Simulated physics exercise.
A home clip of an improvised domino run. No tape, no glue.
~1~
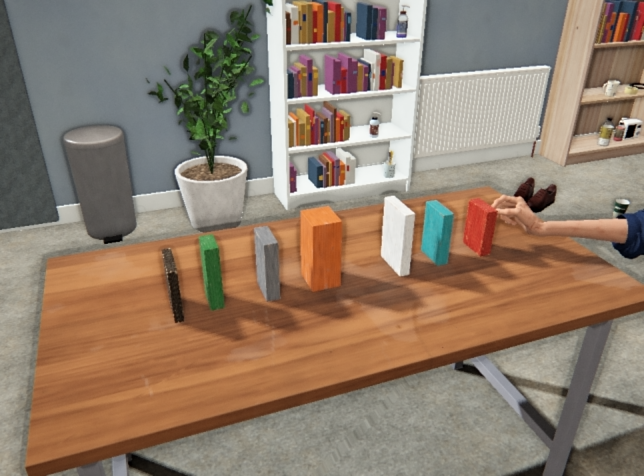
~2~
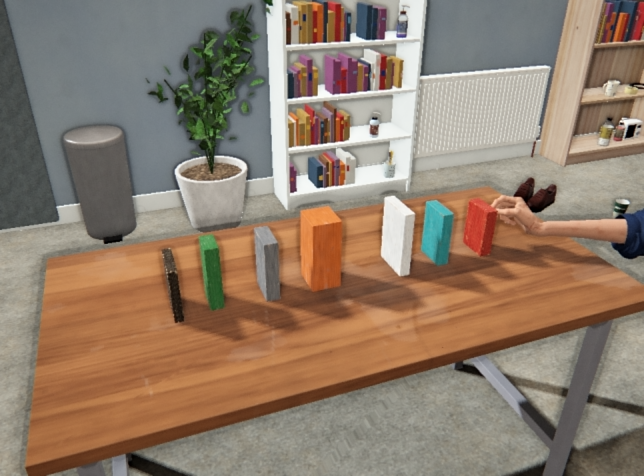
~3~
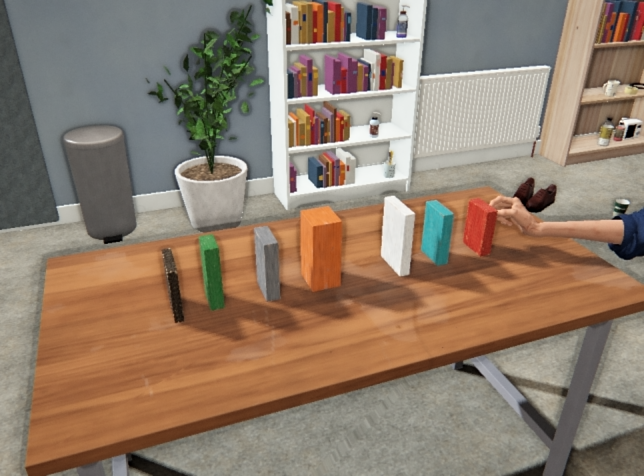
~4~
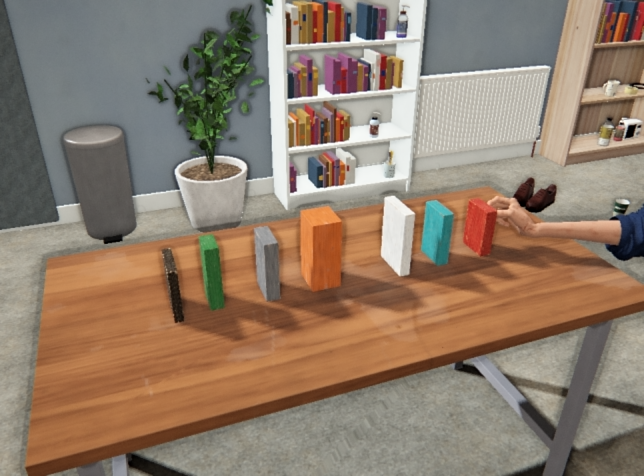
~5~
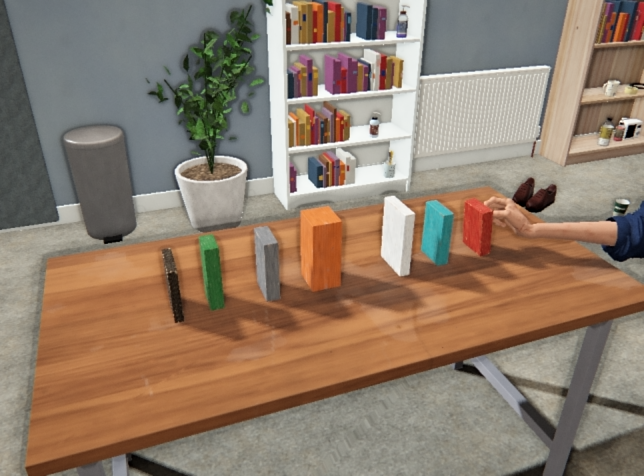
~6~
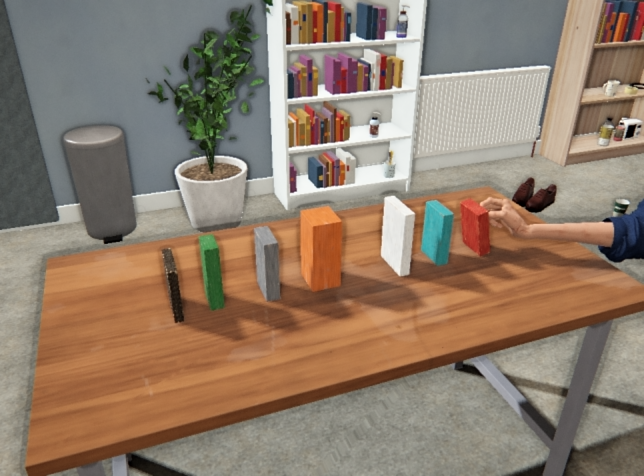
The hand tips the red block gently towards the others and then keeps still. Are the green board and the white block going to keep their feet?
The green board stays upright and the white block tips over.
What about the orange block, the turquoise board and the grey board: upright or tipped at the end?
The orange block stays upright; the turquoise board topples; the grey board keeps standing.
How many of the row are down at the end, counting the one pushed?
3 of them.
Then, 0.50 s past the last view, red block 73° over; white block rocked 9° from its first pose near (392, 237); turquoise board rocked 42° from its first pose.
Then, 0.70 s past the last view, red block 77° over; white block rocked 67° from its first pose near (365, 255); turquoise board rocked 73° from its first pose.
Finally, down or leaning hard on the table, white block and turquoise board; the other 3 still in place. Final places as the last picture's camera would see them, green board near (212, 273), white block near (363, 267).
